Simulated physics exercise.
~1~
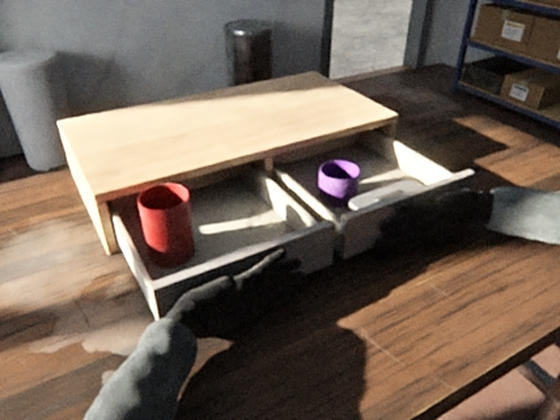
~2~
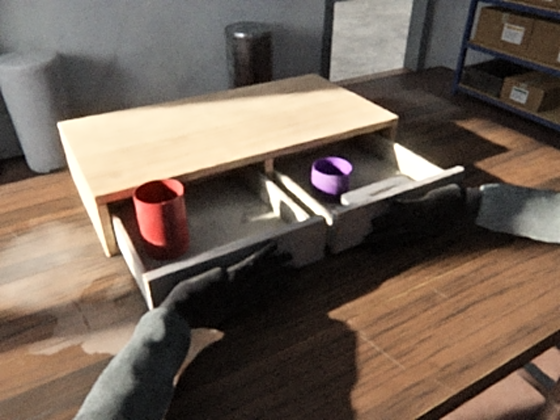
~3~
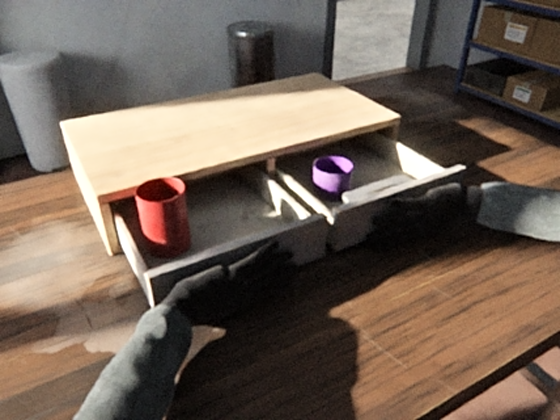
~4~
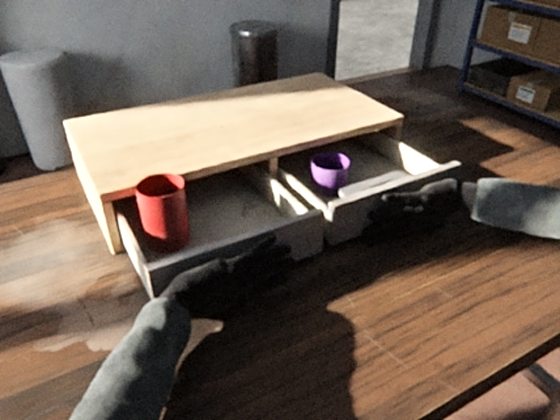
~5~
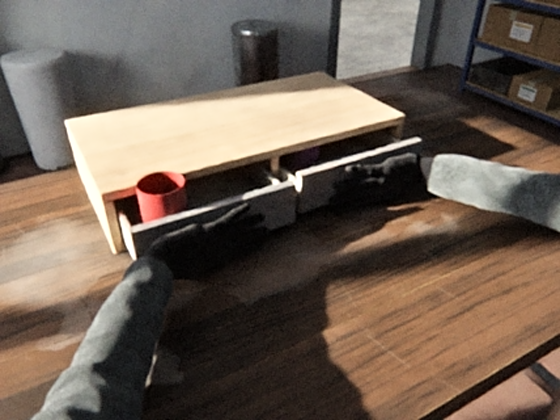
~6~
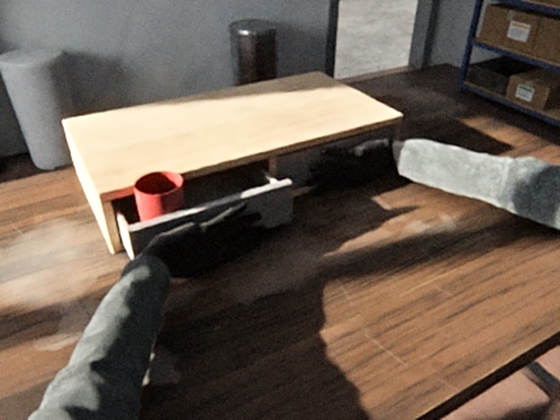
Two open drawers, the left holding a red cup and the right a purple one, were pushed inward by a pair of gloved hands until the right drawer shut flush, while the left stayed partly open with the red cup still showing.
